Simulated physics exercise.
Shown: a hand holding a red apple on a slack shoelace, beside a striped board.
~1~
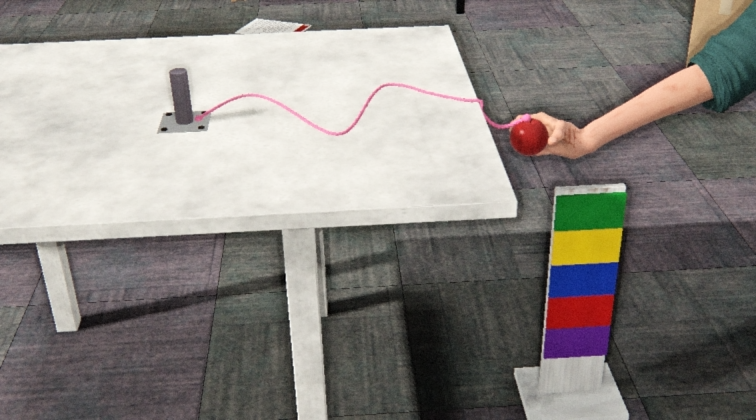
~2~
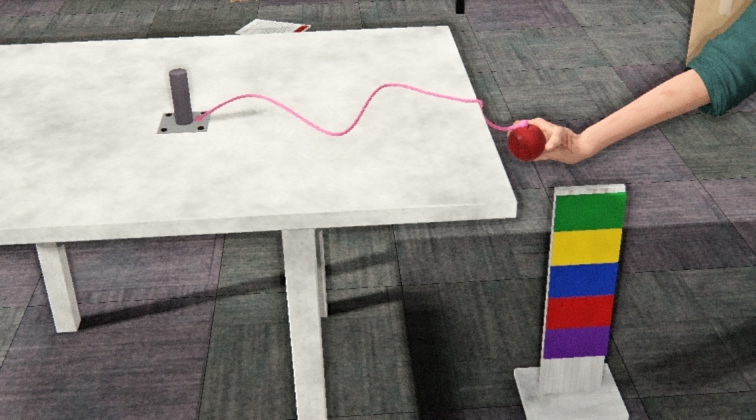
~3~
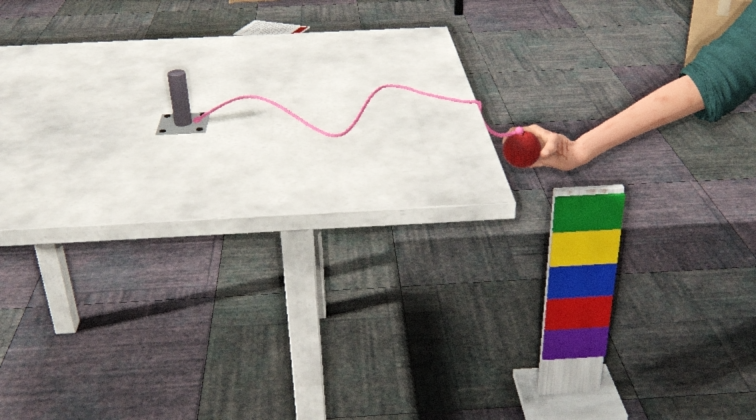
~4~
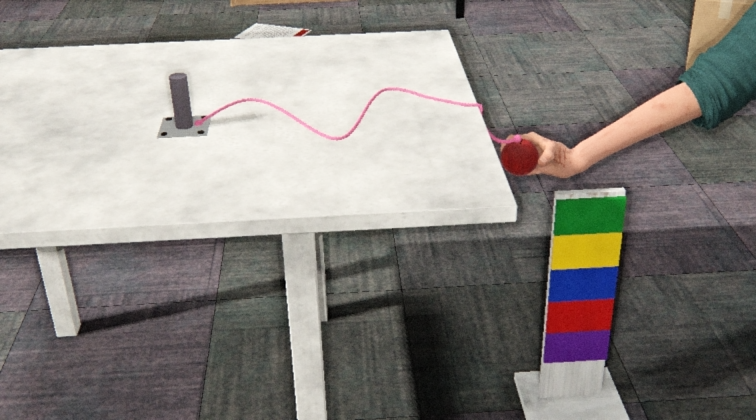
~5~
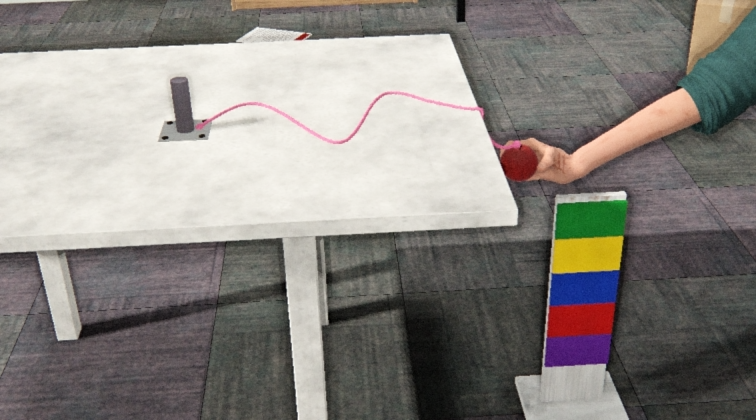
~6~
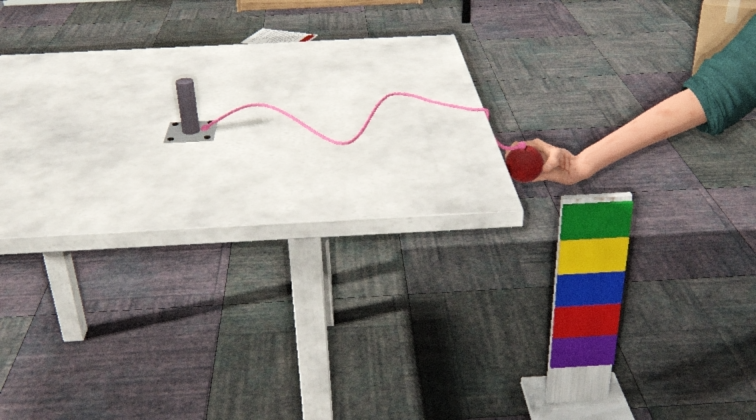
A hand holding a red apple on a slack pink shoelace lowered it slightly beside the white table's edge, above a board striped green, yellow, blue, red and purple.
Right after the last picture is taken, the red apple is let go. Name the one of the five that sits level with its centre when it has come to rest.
That would be red.
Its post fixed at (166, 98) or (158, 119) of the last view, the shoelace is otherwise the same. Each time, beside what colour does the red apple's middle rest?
Taking the two spots in turn: Blue, then blue.
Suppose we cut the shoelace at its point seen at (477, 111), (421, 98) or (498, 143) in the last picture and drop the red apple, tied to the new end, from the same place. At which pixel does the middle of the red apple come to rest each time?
Roughly (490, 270), (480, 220), (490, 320).
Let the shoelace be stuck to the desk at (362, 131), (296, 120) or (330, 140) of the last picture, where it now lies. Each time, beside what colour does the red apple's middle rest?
For the first place it's yellow, for the second blue, and for the third yellow.
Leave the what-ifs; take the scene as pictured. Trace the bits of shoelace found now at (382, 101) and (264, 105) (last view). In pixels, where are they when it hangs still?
Point one to (484, 155), point two to (291, 124).
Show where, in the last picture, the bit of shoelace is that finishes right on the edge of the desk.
The point at (369, 119).
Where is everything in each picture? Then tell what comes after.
In the first picture, red apple (529, 137); green (591, 213); yellow (587, 248); blue (584, 281); red (580, 313); purple (577, 343).
In the second picture, red apple (527, 142); shoelace through (224, 104) (290, 111) (349, 130) (376, 92) (447, 97).
In the third picture, red apple (522, 149).
In the fourth picture, red apple (520, 157); shoelace through (225, 108) (290, 115) (349, 134) (376, 96) (447, 101).
In the fifth picture, red apple (519, 163).
In the sixth picture, red apple (524, 164); shoelace through (231, 113) (296, 120) (356, 139) (382, 101) (453, 106).
Early on, apple near (447, 325); level with red.
Midway, apple near (501, 321); level with red.
Finally, apple near (475, 324); level with red. Its middle rests at the red band.
